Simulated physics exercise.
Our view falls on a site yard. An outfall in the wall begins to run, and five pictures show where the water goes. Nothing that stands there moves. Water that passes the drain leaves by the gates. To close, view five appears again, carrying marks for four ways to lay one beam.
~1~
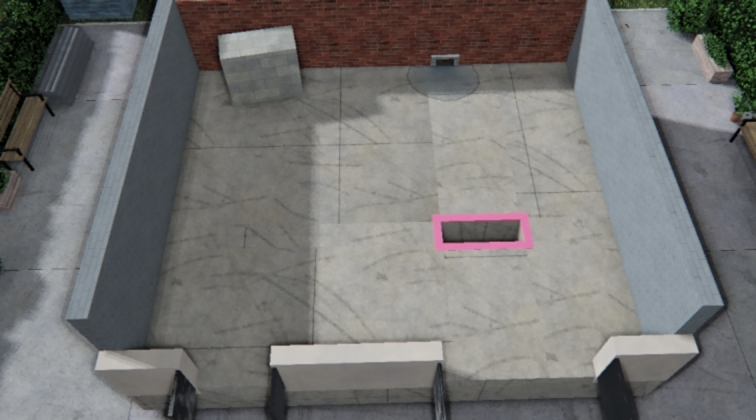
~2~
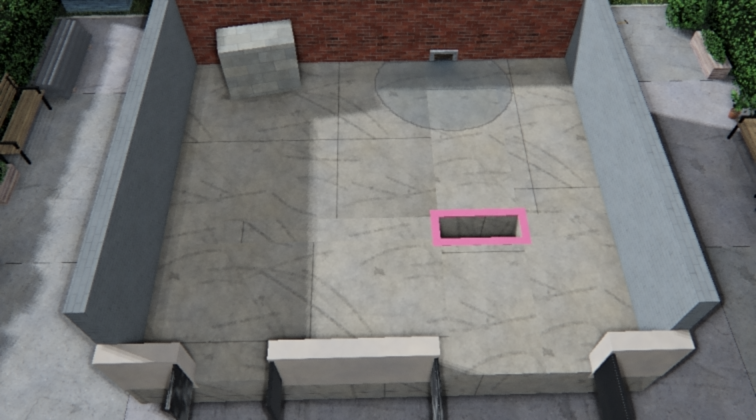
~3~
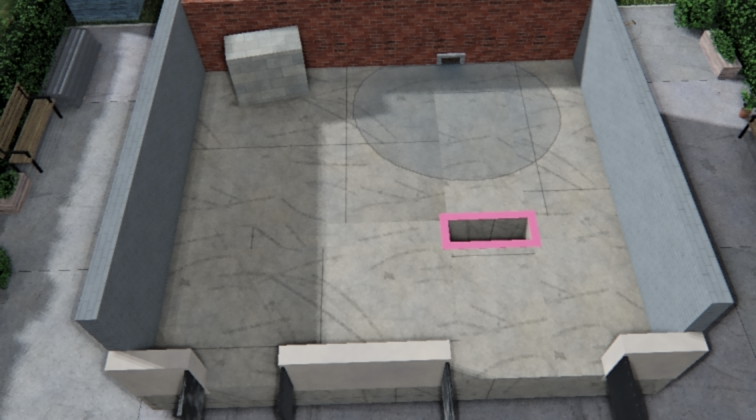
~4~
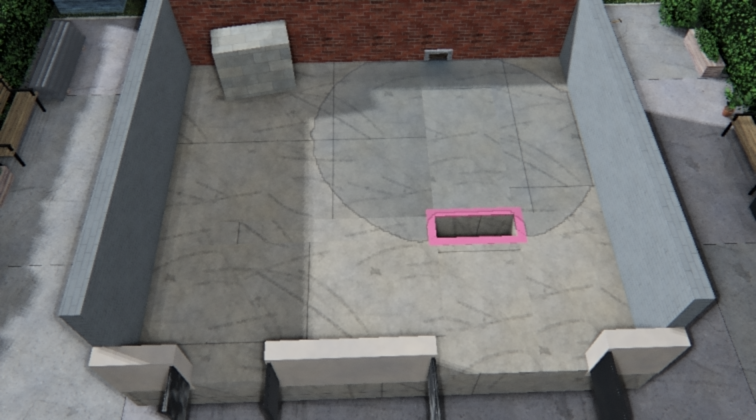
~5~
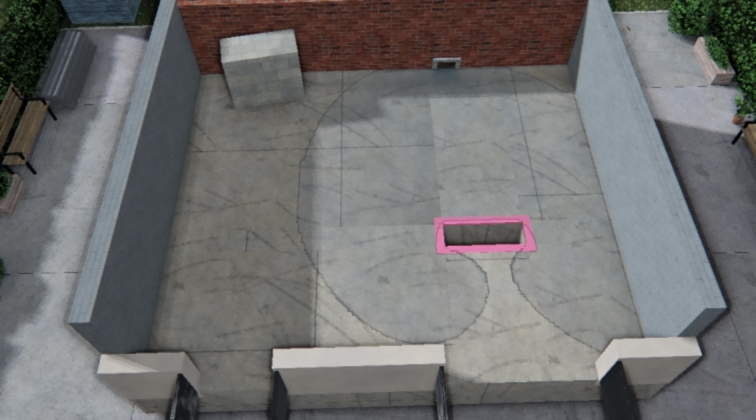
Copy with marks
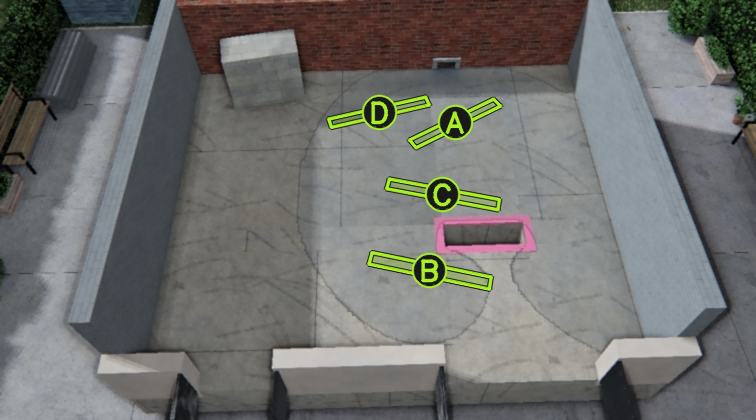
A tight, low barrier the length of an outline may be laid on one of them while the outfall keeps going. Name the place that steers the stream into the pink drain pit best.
I would pick spot B.
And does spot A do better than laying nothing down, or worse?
Worse.
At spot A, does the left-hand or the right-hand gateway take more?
More leaves on the right.
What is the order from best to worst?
B, D, A, C.
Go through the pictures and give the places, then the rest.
In the first picture, outfall at (445, 61); pink drain pit at (482, 231); open gate at (515, 362); open gate at (240, 369); 2 % of the ground under water, visible out to (438, 95); pink drain pit still dry.
In the second picture, 8 % of the ground under water, visible out to (405, 119); pink drain pit still dry.
In the third picture, 19 % of the ground under water, visible out to (509, 169); pink drain pit still dry.
In the fourth picture, 34 % of the ground under water, visible out to (565, 214); pink drain pit taking water.
In the fifth picture, 49 % of the ground under water, visible out to (634, 310); pink drain pit taking water.
In lime, A from (412, 143) to (497, 102); B from (370, 258) to (490, 283); C from (388, 183) to (498, 204); D from (330, 123) to (427, 101).
With A, about 10 % of the stream goes into the pink drain pit, about 90 % out by the gates.
With B, about 44 % of the stream goes into the pink drain pit, about 56 % out by the gates.
With C, about 7 % of the stream goes into the pink drain pit, about 93 % out by the gates.
With D, about 31 % of the stream goes into the pink drain pit, about 68 % out by the gates.
